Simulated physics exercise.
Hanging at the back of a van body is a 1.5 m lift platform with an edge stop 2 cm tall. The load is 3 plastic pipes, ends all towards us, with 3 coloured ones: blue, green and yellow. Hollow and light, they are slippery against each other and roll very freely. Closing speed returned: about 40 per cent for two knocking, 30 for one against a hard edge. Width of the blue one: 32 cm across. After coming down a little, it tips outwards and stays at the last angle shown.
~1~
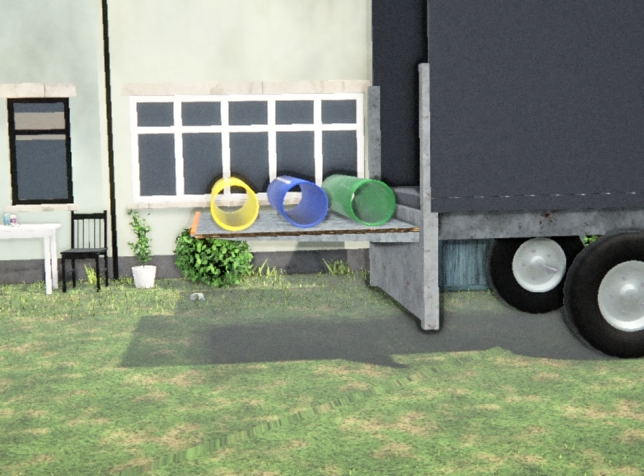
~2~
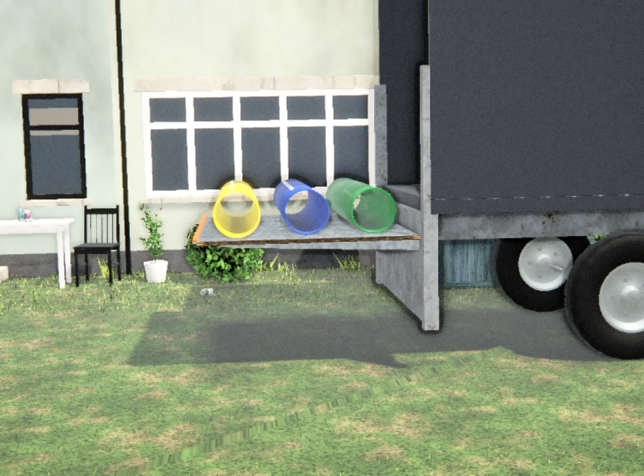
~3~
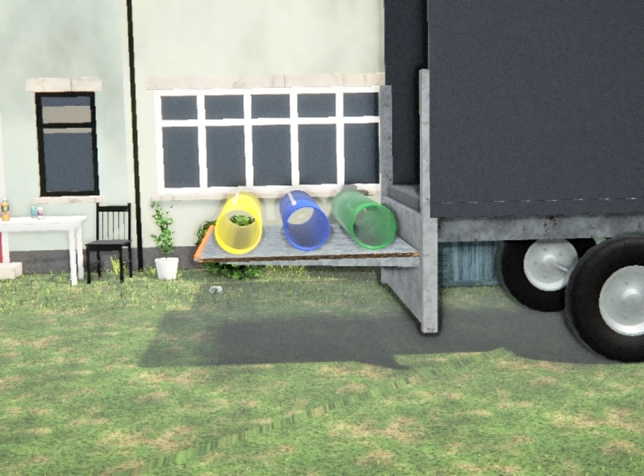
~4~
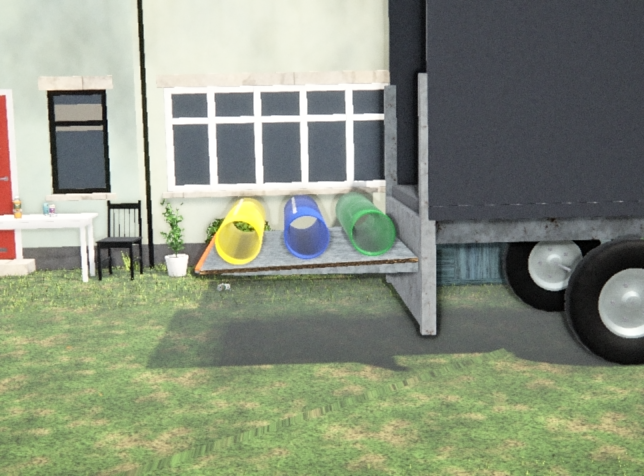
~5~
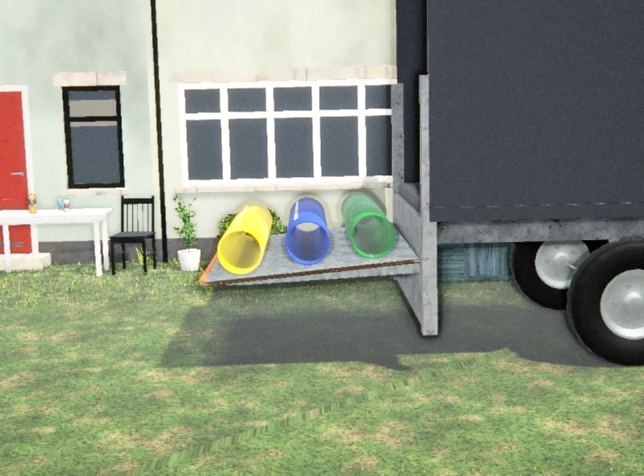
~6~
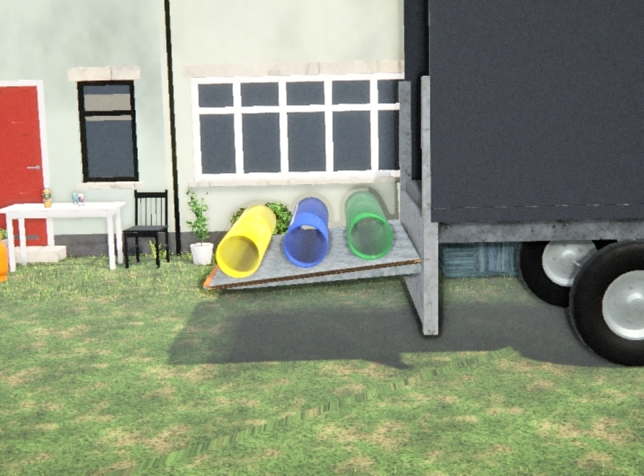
A truck's rear platform lowers slightly and tilts down leftward, carrying yellow, blue and green pipes.
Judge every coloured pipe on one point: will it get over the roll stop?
Verdicts: Blue pipe it will, green it will, yellow it will.
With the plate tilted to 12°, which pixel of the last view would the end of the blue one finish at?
(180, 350), roughly.
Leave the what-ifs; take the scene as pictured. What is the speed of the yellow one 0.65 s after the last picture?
About 0.3 m/s.
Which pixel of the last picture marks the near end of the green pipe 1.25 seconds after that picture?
Around pixel (284, 249).
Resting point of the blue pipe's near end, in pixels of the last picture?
Near pixel (216, 350).
Then, 0.6 s past the sixth picture, blue is on the plate, 50 cm from the stop, rolling left; green is on the plate, 95 cm from the stop, rolling left; yellow is on the plate, 5 cm from the stop, rolling left; 0 gone from the plate.
Then, 1.2 s past the sixth picture, blue is on the plate, 10 cm from the stop, rolling left; green is on the plate, 55 cm from the stop, rolling left; yellow is over the stop and falling; 1 gone from the plate.
Then, 2.0 s past the sixth picture, blue is on the ground; green is over the stop and falling; yellow is off the lift, on the ground; 3 gone from the plate.
Finally (5.6 s after the last picture), blue is off the lift, on the ground; green is off the lift, on the ground; yellow is on the ground; 3 gone from the plate.
